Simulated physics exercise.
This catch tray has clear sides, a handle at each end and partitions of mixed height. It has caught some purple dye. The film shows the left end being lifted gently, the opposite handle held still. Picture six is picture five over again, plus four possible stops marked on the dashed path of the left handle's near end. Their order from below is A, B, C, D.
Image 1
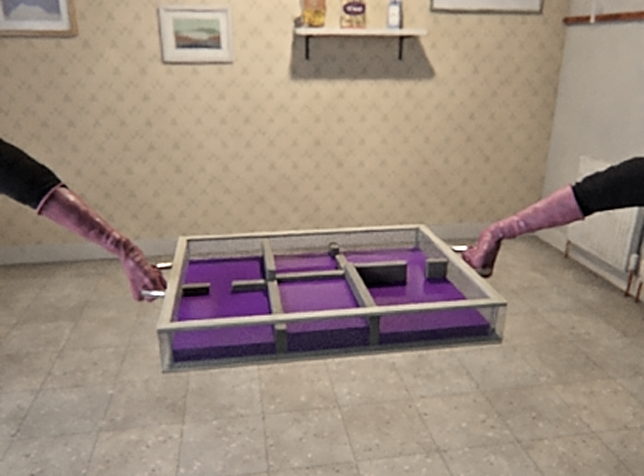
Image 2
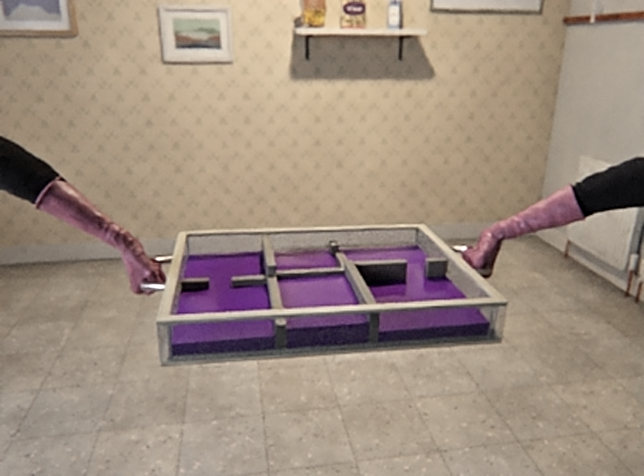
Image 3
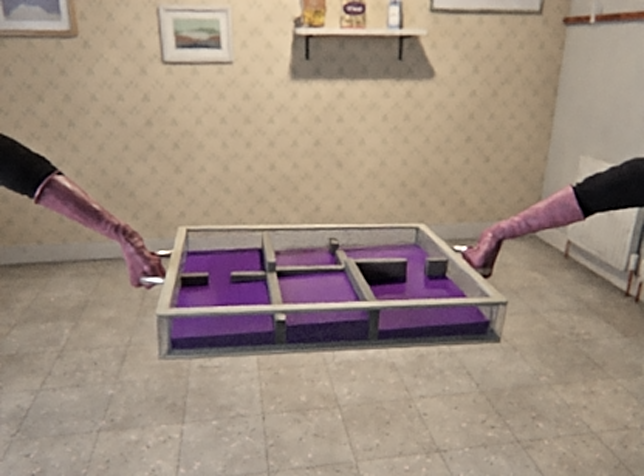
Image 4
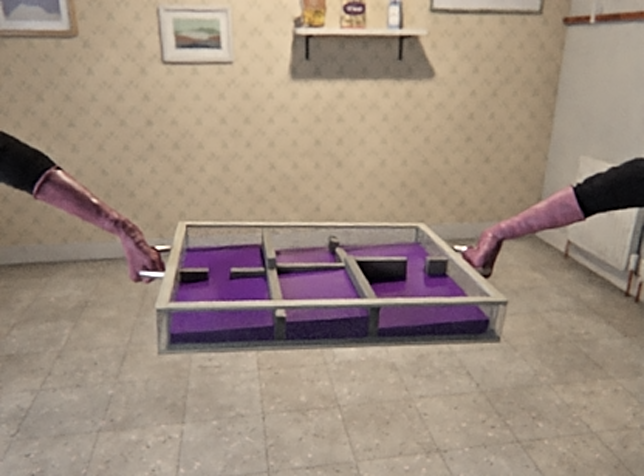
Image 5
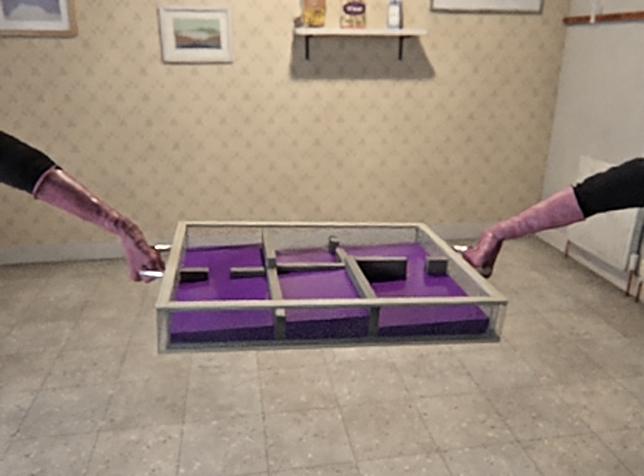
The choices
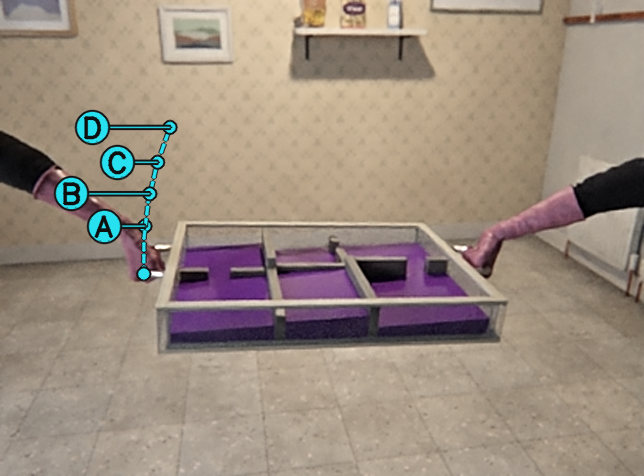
A clear-sided, partitioned tray of purple liquid, held by a pair of hands at its ends, tilted very slightly down to the right as its left side rose a little, then stayed nearly still.
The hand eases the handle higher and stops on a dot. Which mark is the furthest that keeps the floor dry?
B will do.
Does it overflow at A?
No, that is safe.
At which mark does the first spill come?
That is mark C.
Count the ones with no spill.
Two.
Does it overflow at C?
Yes, that goes wrong.
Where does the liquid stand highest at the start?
The front middle bay.
On the marked copy, A at (144, 226); B at (149, 193); C at (157, 162); D at (170, 127).
Choosing A, nothing spills; the front right bay holds the most.
Choosing B, nothing spills; the front right bay holds the most.
Choosing C, about 6 % goes over the rim.
Choosing D, about 27 % goes over the rim.
